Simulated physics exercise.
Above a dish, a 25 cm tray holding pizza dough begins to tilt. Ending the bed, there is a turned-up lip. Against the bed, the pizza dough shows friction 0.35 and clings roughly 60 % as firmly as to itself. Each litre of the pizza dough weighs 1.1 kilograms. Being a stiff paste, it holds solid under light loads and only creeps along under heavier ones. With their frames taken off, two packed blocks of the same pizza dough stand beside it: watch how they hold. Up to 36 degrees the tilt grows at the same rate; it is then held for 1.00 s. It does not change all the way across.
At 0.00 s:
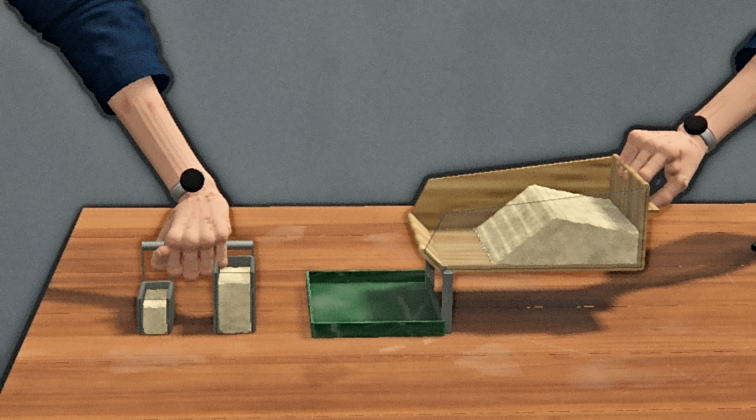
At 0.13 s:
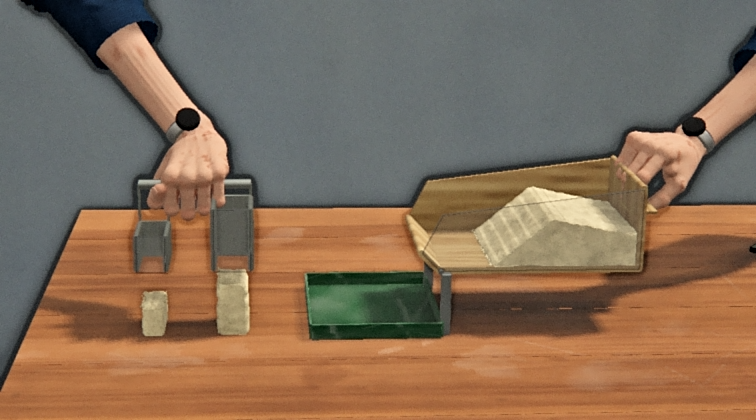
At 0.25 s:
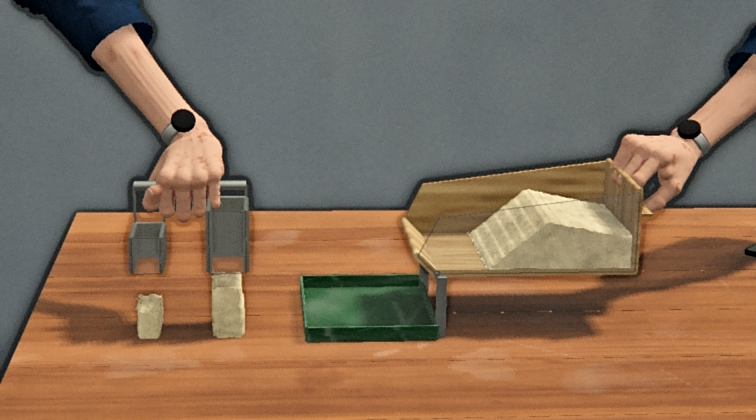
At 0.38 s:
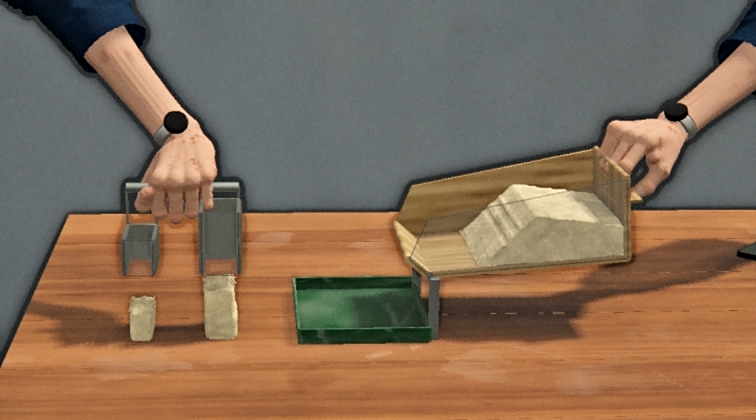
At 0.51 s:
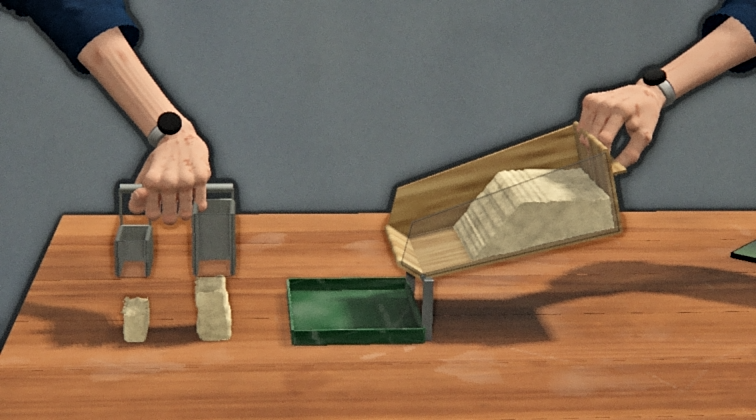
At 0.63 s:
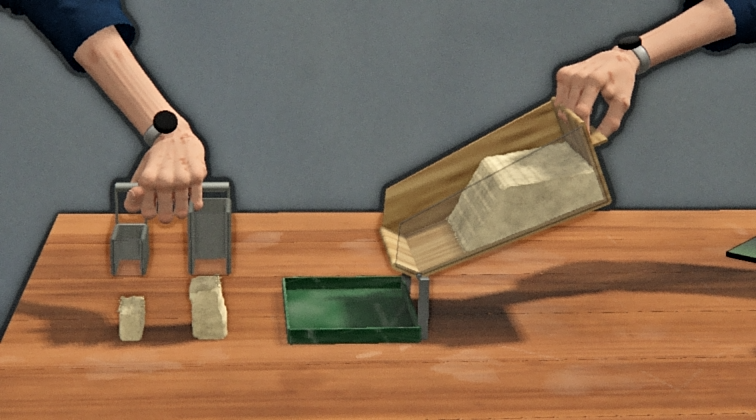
On a wooden table, one hand lifting two grey moulds off pale dough blocks, then another tilting a tray above a green dish.
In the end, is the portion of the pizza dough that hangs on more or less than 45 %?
Higher than 45 %.
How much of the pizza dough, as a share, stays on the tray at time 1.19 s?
100 percent.
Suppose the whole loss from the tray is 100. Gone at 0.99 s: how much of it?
Around 0 percent.
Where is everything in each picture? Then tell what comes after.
Top of the high end at (643, 187), tilt 0 degrees; foremost bit of the pizza dough at (496, 261); block heights 3.8 cm, 6.9 cm (left to right), in the first picture.
Top of the high end at (641, 189), tilt 0 degrees; foremost bit of the pizza dough at (495, 263); block heights 3.8 cm, 6.8 cm (left to right), in the second picture.
Top of the high end at (637, 192), tilt 0 degrees; foremost bit of the pizza dough at (490, 265); block heights 3.8 cm, 6.7 cm (left to right), in the third picture.
Top of the high end at (623, 179), tilt 4 degrees; foremost bit of the pizza dough at (482, 263); block heights 3.8 cm, 6.7 cm (left to right), in the fourth picture.
Top of the high end at (602, 153), tilt 13 degrees; foremost bit of the pizza dough at (474, 257); block heights 3.8 cm, 6.7 cm (left to right), in the fifth picture.
Top of the high end at (579, 126), tilt 22 degrees; foremost bit of the pizza dough at (467, 248); block heights 3.8 cm, 6.6 cm (left to right), in the sixth picture.
After 0.80 s, the tilt is 33 degrees and 100 % is on the bed.
After 0.99 s, the tilt is 36 degrees and 100 % is on the bed.
After 1.19 s, the tilt is 36 degrees and 100 % is on the bed.
After 1.38 s, the tilt is 36 degrees and 97 % is on the bed.
After 1.88 s, the tilt is 36 degrees and 86 % is on the bed.
